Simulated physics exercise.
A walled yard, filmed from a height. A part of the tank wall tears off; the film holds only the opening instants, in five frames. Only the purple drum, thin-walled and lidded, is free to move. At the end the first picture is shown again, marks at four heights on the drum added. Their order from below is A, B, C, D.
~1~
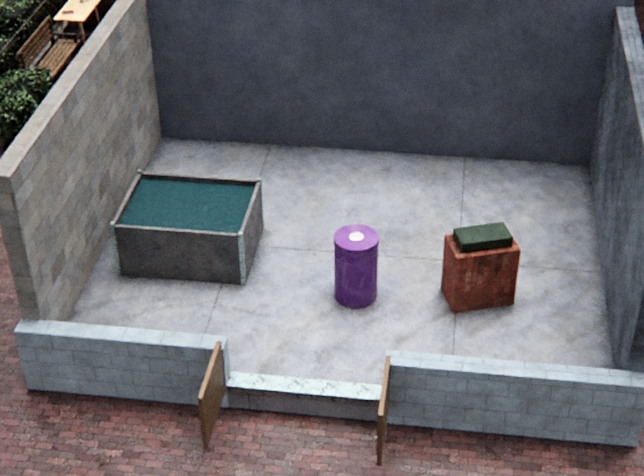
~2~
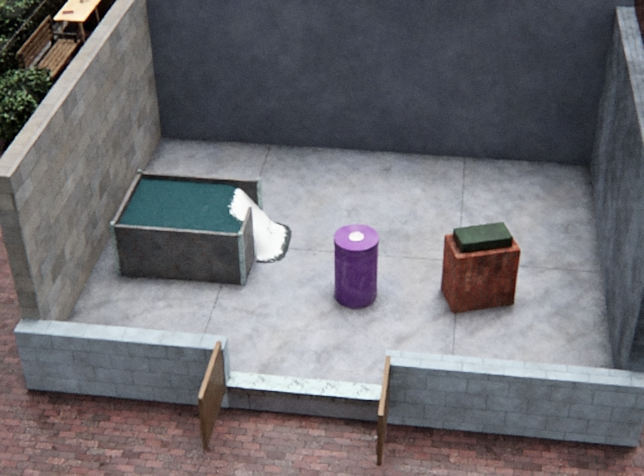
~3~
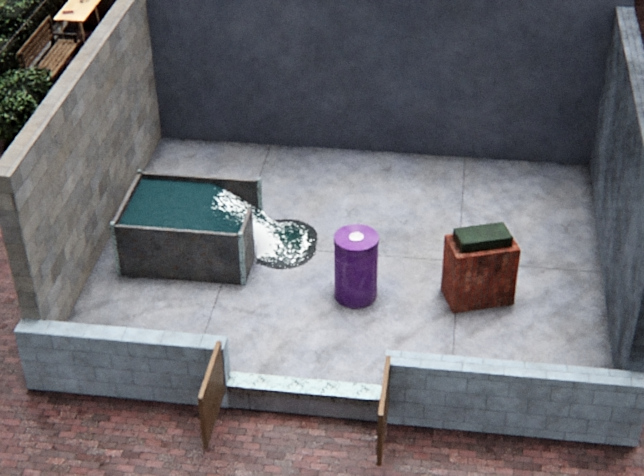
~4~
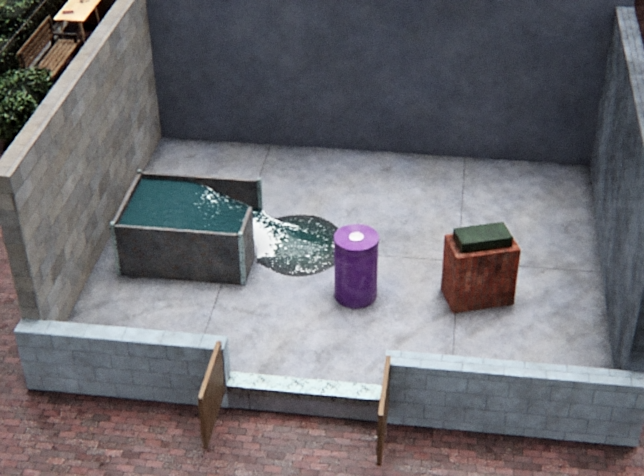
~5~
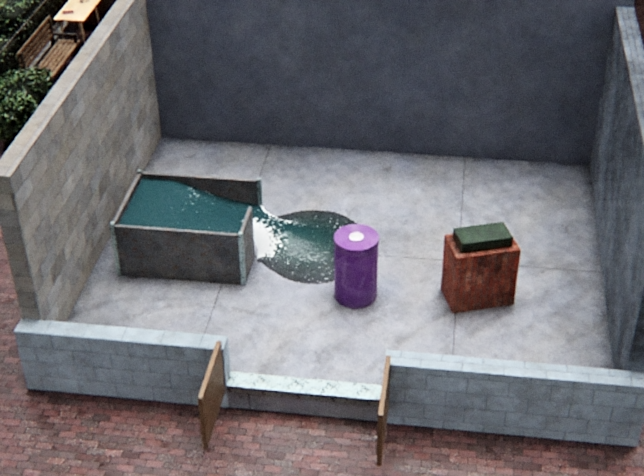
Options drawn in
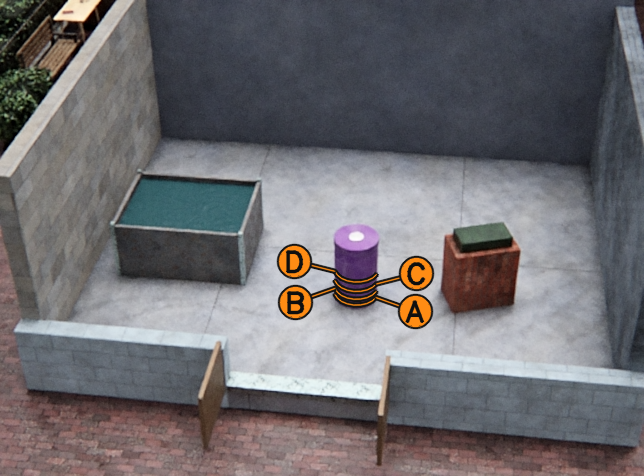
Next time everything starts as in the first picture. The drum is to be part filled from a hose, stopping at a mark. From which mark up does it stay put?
I would pick level B.
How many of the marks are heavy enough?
Three.
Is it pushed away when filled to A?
Yes, it does.
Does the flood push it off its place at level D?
No, not at all.
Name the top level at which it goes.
Level A.
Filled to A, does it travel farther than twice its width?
No, it does not.
On the marked copy, A at (353, 305); B at (353, 299); C at (353, 291); D at (353, 281); from the bottom up A, B, C, D.
For level A, it is pushed about half its own width away.
For level B, it does not move.
For level C, it does not move.
For level D, it does not move.
